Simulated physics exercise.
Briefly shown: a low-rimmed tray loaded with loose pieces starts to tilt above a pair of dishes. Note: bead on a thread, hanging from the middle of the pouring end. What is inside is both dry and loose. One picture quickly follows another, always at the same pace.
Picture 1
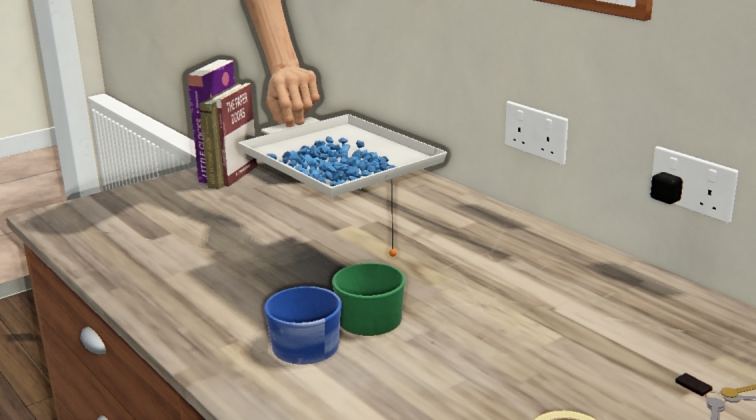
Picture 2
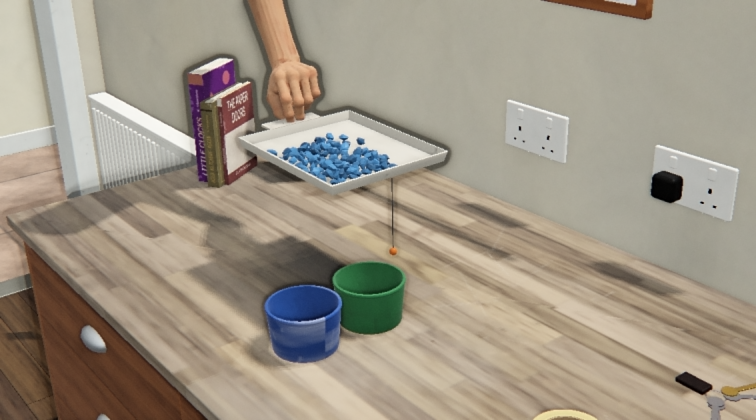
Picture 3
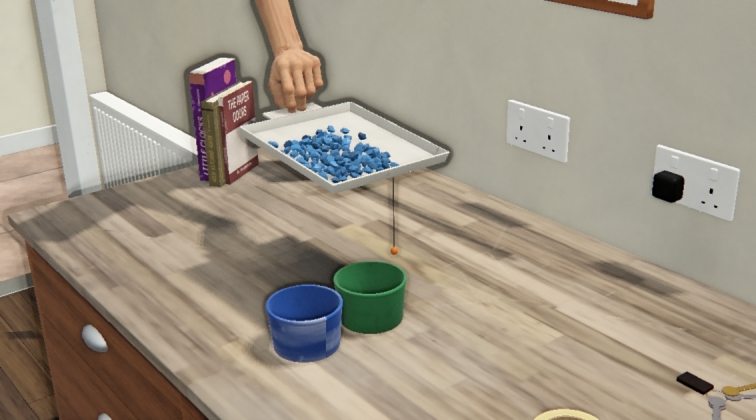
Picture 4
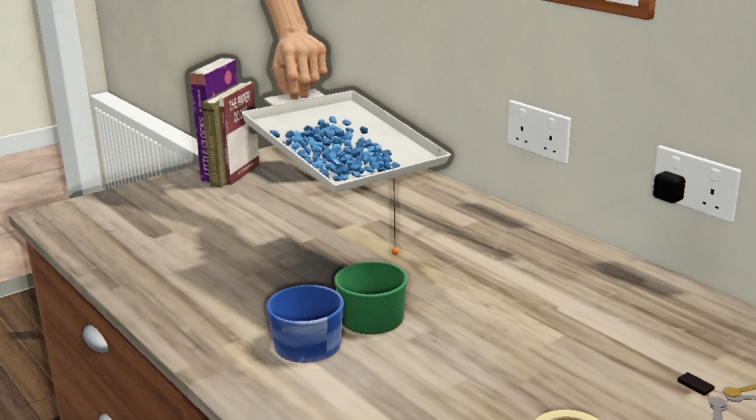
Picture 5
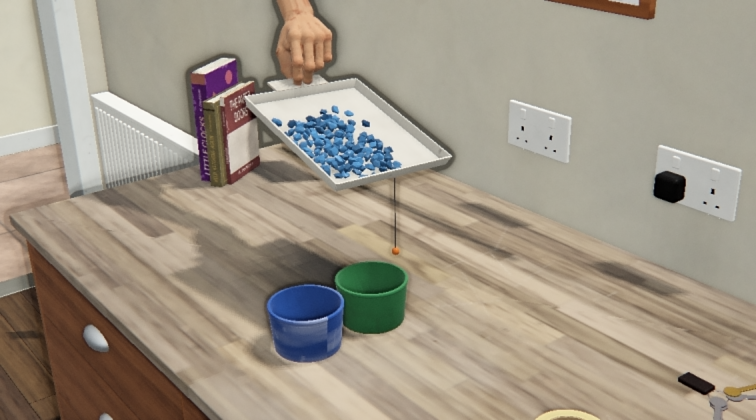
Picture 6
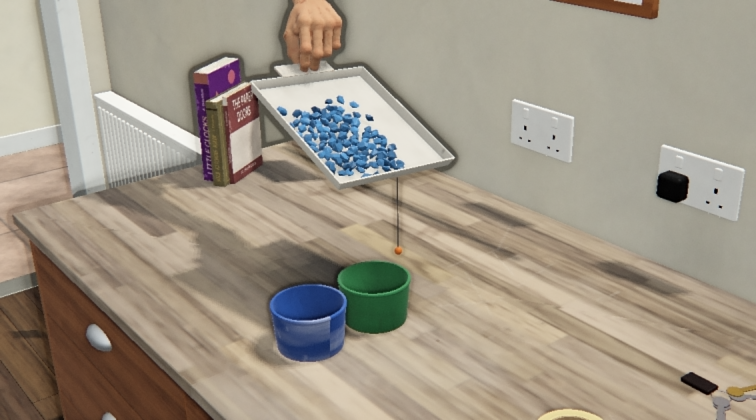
On a wooden countertop, a hand held a white tray of small blue stones near blue and green dishes, then gradually raised its handle end, tilting the tray while the stones stayed bunched inside.
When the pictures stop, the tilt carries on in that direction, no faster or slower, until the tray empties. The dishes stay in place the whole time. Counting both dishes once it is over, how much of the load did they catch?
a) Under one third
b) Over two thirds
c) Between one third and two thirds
Under one third (a).
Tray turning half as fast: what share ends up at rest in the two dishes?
About 10 %.
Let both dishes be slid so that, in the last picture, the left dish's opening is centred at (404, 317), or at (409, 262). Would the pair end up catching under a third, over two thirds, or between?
At the first place under a third, at the second the middle third.
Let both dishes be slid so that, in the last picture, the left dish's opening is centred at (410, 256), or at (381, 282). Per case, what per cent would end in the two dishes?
Close to 30 in a hundred, then close to 70 in a hundred.
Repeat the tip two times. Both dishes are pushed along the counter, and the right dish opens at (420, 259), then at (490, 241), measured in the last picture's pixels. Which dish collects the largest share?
The first arrangement gives the one at right, the second arrangement gives the one at left.
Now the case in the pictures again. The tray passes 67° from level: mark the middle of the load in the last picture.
The load is centred about (394, 162).
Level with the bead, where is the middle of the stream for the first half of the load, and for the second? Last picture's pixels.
The opening part goes through (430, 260); what follows goes through (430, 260).
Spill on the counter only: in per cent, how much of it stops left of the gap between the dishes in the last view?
Near 0 in a hundred.
Soon after the last picture, tray tipped steeply; nearly all on the tray; a small part in the air.
A little later, tray tipped past a quarter turn; about a quarter on the tray; a small part in the right dish; about two thirds outside both; a small part in the air.
Later still, tray tipped past a quarter turn; a small part in the right dish; most outside both.
At rest, tray tipped past a quarter turn; none in the left dish; a small part in the right dish; most outside both.
